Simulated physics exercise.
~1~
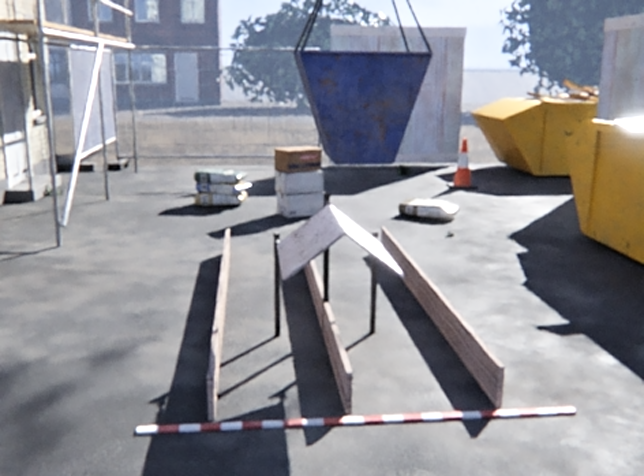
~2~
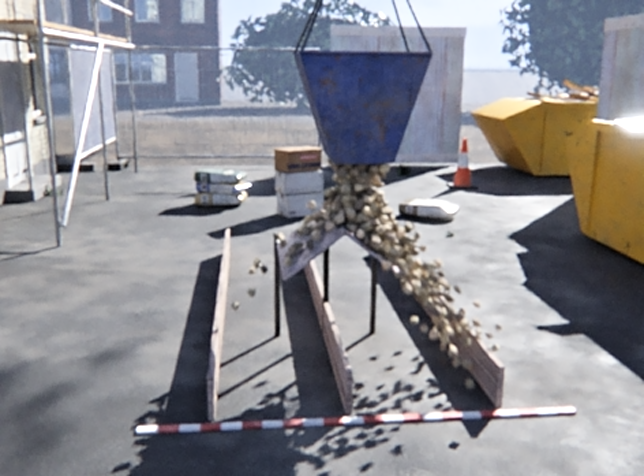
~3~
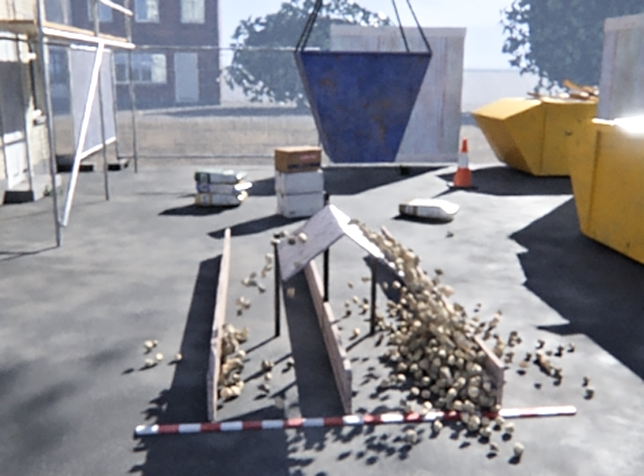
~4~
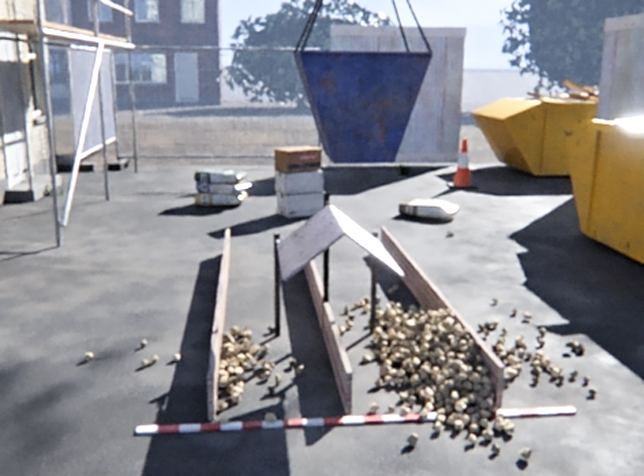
In a paved yard, a blue skip hanging from a crane dropped a load of stones onto a peaked steel slope, and they tumbled down both sides, ending mostly heaped in the right bay, with a small pile in the left and some scattered outside.
